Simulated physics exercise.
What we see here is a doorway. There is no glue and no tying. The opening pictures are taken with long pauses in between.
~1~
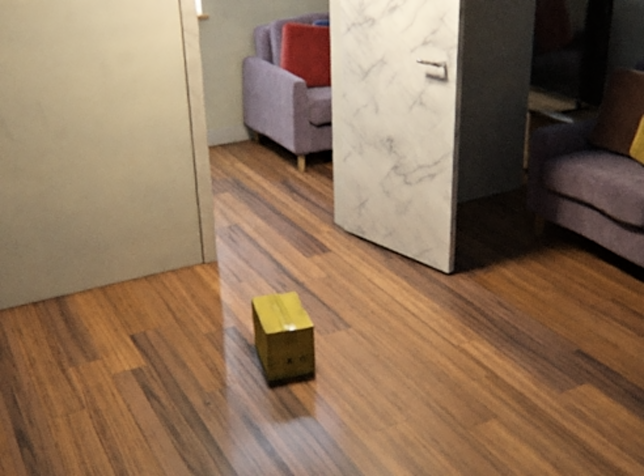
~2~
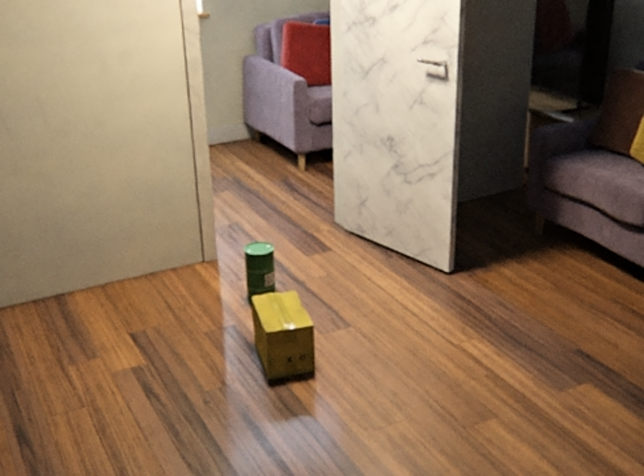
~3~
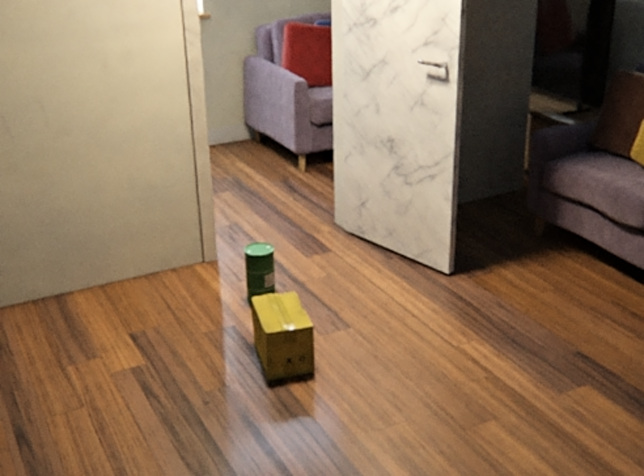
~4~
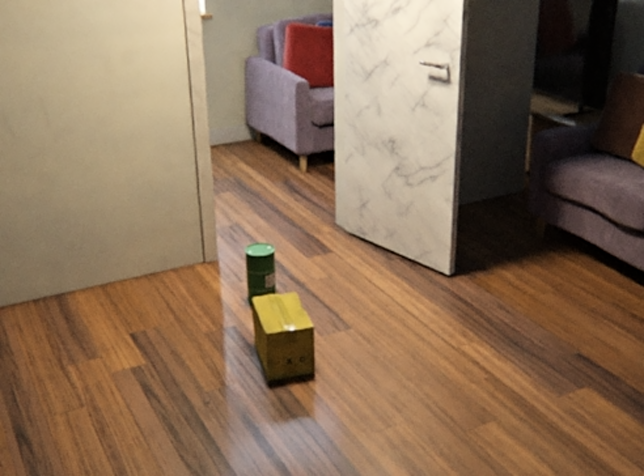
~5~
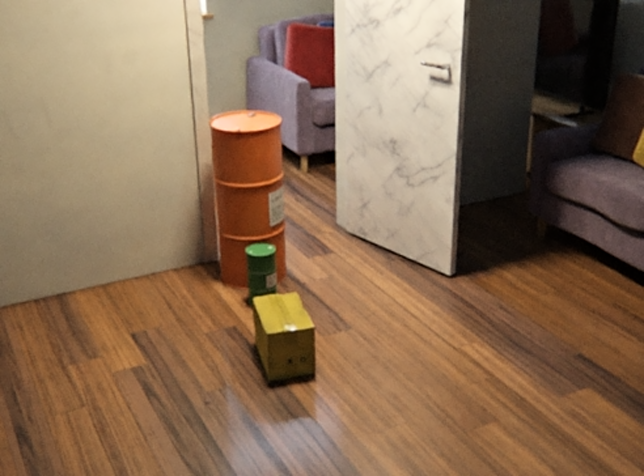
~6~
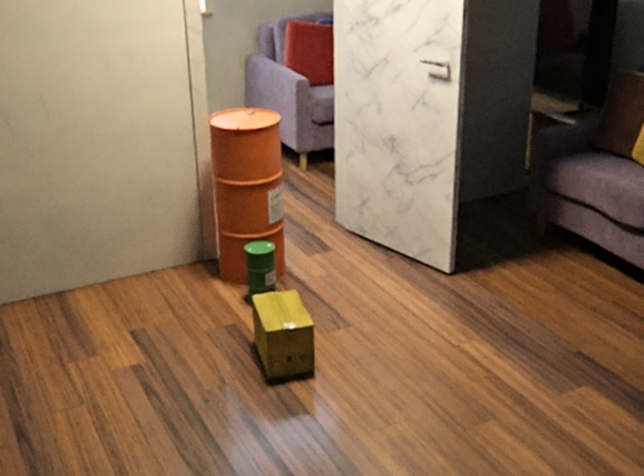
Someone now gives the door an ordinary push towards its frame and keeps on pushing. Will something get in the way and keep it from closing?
Yes. When it's pushed, the door catches on something on the way.
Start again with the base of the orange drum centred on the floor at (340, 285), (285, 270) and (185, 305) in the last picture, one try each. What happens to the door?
First, it is blocked; second, it stops short; third, it reaches the frame.
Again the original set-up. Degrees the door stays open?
Near 30° open.
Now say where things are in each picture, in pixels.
The first picture shows door wide open and still; yellow box (283, 334).
The second picture shows door wide open and still; yellow box (282, 333); green canister (261, 275).
The third picture shows door wide open and still; yellow box (282, 334); green canister (260, 276).
The fourth picture shows door wide open and still; yellow box (282, 335); green canister (261, 276).
The fifth picture shows door wide open and still; yellow box (283, 335); green canister (262, 276).
The sixth picture shows door wide open and still; orange drum (249, 198); yellow box (282, 332).
Then, 0.70 s later than the last frame, open by 93°.
Then, 1.30 s later than the last frame, open by 73°.
Then, 1.80 s later than the last frame, open by 53°.
Then, 2.20 s later than the last frame, open by 36°.
When it is over, open by 32°; all 3 as before. End places, in pixels of the last picture, orange drum near (244, 197).
